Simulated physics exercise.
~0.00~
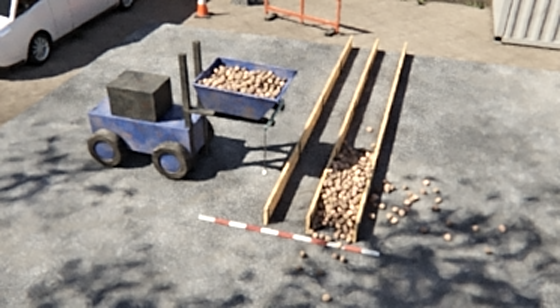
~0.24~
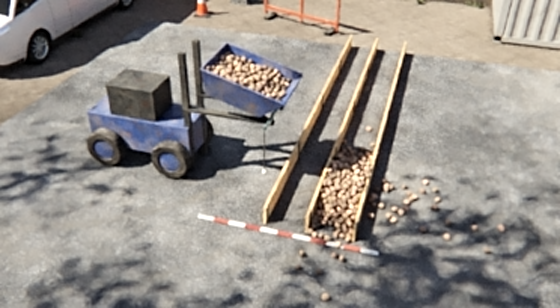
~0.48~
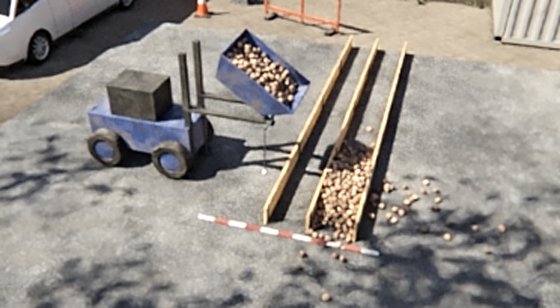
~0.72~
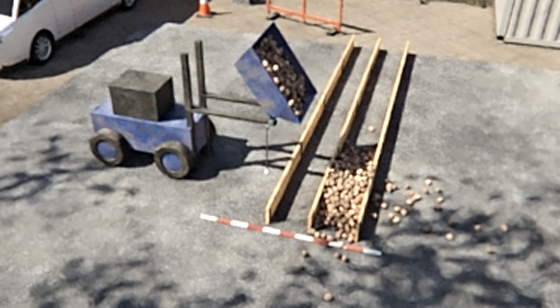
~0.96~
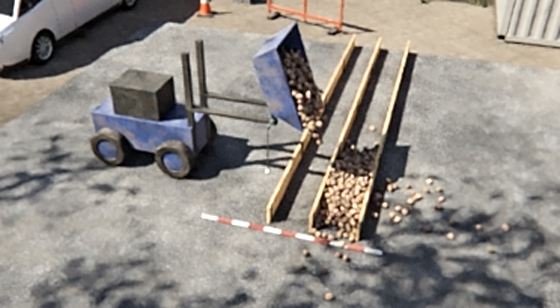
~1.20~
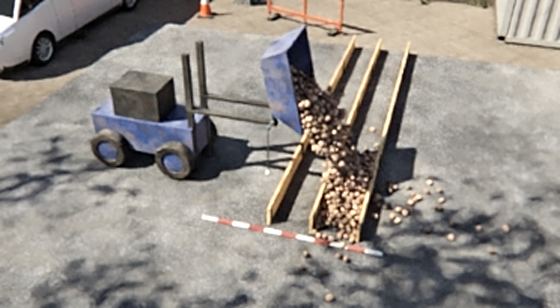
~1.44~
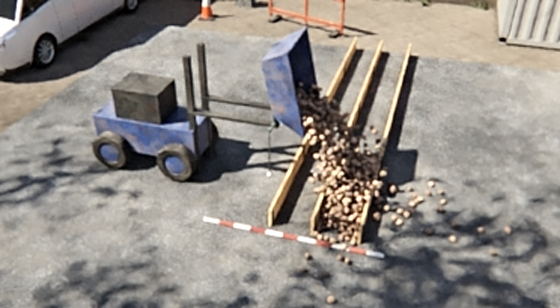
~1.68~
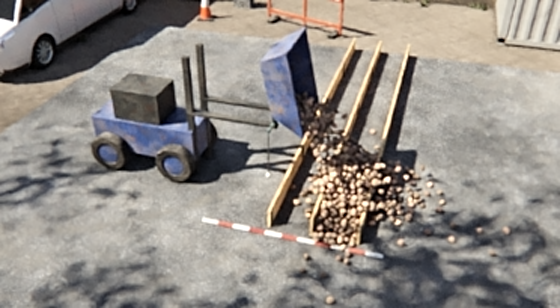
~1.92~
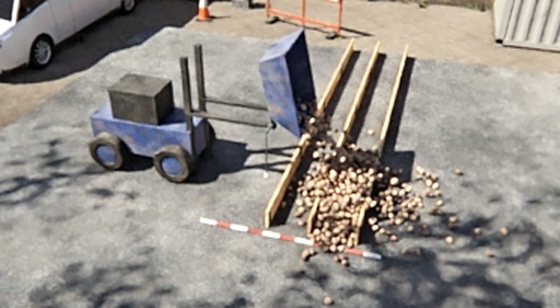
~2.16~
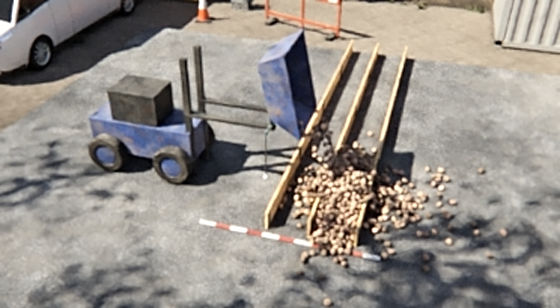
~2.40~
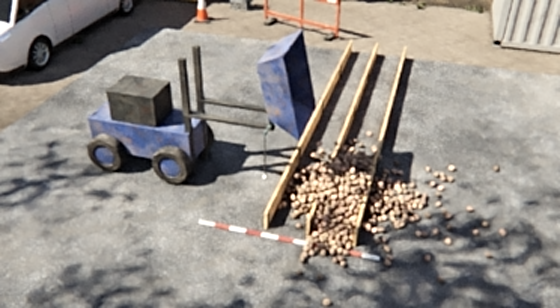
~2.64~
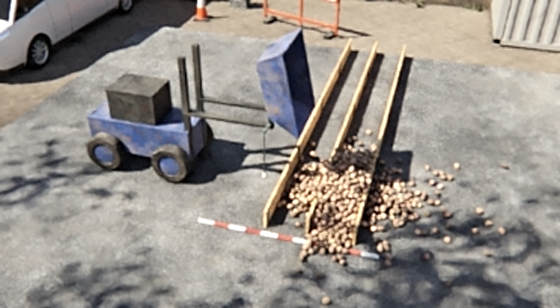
A blue forklift with a raised skip of rounded stones tipped it steeply to the right, pouring them over wooden planks onto an earlier pile, and the stones spilled past the last board before the emptied skip stayed tilted above the spread-out heap.
